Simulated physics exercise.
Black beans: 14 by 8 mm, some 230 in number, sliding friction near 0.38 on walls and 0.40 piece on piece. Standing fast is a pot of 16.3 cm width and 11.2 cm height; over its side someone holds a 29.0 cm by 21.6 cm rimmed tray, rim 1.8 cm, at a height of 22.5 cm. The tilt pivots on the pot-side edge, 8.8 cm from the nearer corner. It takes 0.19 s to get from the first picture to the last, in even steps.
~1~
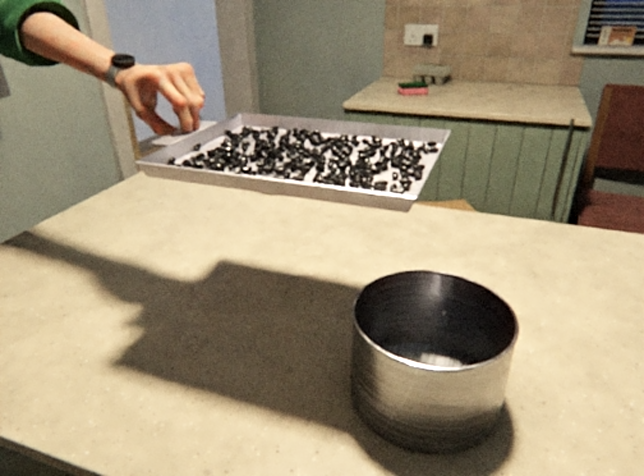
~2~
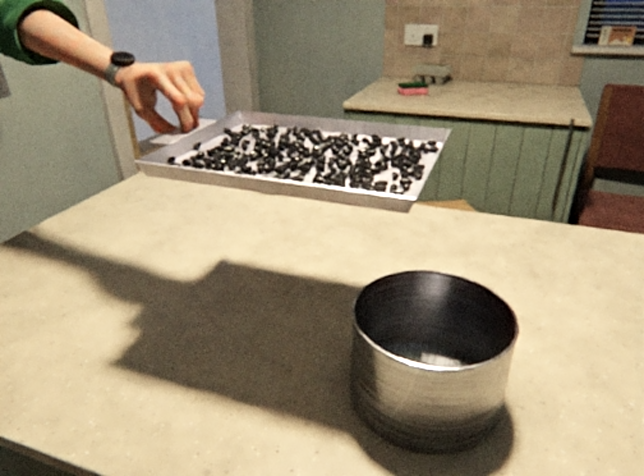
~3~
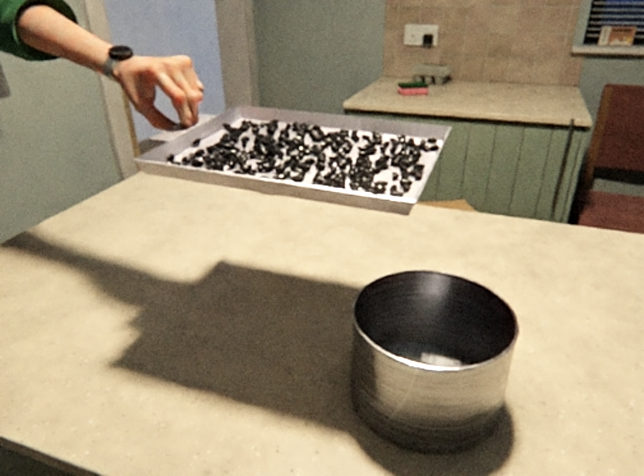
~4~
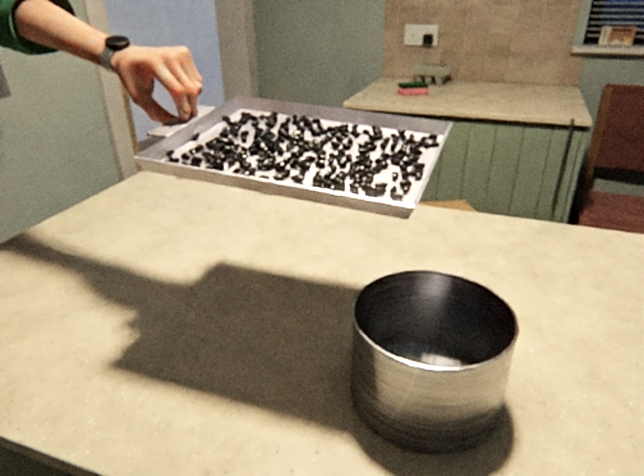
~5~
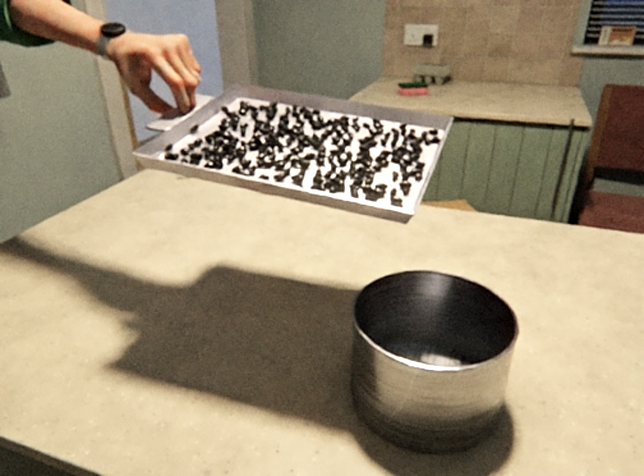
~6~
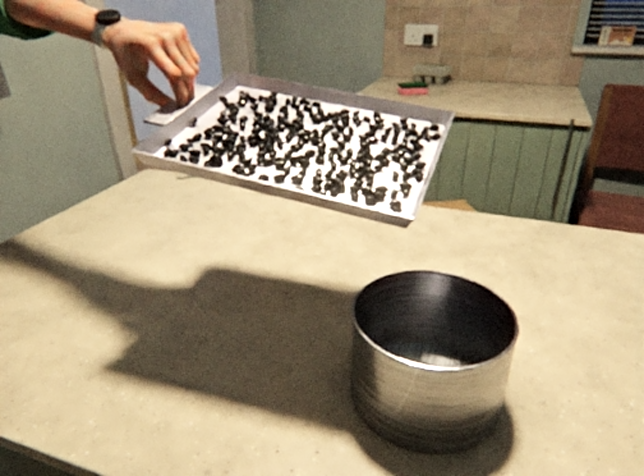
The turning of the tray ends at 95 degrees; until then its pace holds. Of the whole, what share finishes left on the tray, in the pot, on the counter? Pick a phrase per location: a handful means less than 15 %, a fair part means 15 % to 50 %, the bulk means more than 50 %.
Tray: A handful, pot: The bulk, counter: A fair part.
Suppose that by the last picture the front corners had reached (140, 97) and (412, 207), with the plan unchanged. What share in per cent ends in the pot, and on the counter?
Pot: 90, counter: 10.
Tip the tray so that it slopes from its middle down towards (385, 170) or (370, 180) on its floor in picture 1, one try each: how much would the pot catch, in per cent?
Near 50 and 95 percent, in that order.
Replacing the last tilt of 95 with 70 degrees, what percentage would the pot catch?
Roughly 65 %.
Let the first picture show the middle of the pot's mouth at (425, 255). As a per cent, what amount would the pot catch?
Roughly 0 percent would end up there.
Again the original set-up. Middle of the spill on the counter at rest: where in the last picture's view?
At rest, its centre lies at about (314, 425).
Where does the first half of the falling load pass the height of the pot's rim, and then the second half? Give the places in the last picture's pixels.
I'd mark about (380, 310) for the first half and about (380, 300) for the second.
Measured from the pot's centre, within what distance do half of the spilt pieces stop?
Roughly 16 centimetres.
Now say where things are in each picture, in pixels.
In the first picture, tray tilt 0 degrees, front corners at (144, 160) and (409, 194); middle of the pieces at (306, 155); pot at (433, 312).
In the second picture, tray tilt 1 degrees, front corners at (144, 160) and (409, 195); middle of the pieces at (306, 154).
In the third picture, tray tilt 2 degrees, front corners at (144, 158) and (409, 198); middle of the pieces at (306, 152).
In the fourth picture, tray tilt 5 degrees, front corners at (143, 155) and (409, 202), lowest corner right front; middle of the pieces at (305, 148).
In the fifth picture, tray tilt 9 degrees, front corners at (142, 152) and (409, 207), lowest corner right front; middle of the pieces at (305, 143).
In the sixth picture, tray tilt 13 degrees, front corners at (141, 148) and (409, 213), lowest corner right front; middle of the pieces at (305, 139); pot at (433, 312).
Then, 0.40 s after the last picture, tilt 52 degrees; the tray holds 100 %, the pot 0 %.
Then, 0.67 s after the last picture, tilt 79 degrees; the tray holds 40 %, the pot 30 %.
Then, 1.05 s after the last picture, tilt 95 degrees; the tray holds 0 %, the pot 70 %.
In the end, tray 0 %, pot 70 %, counter 30 %.
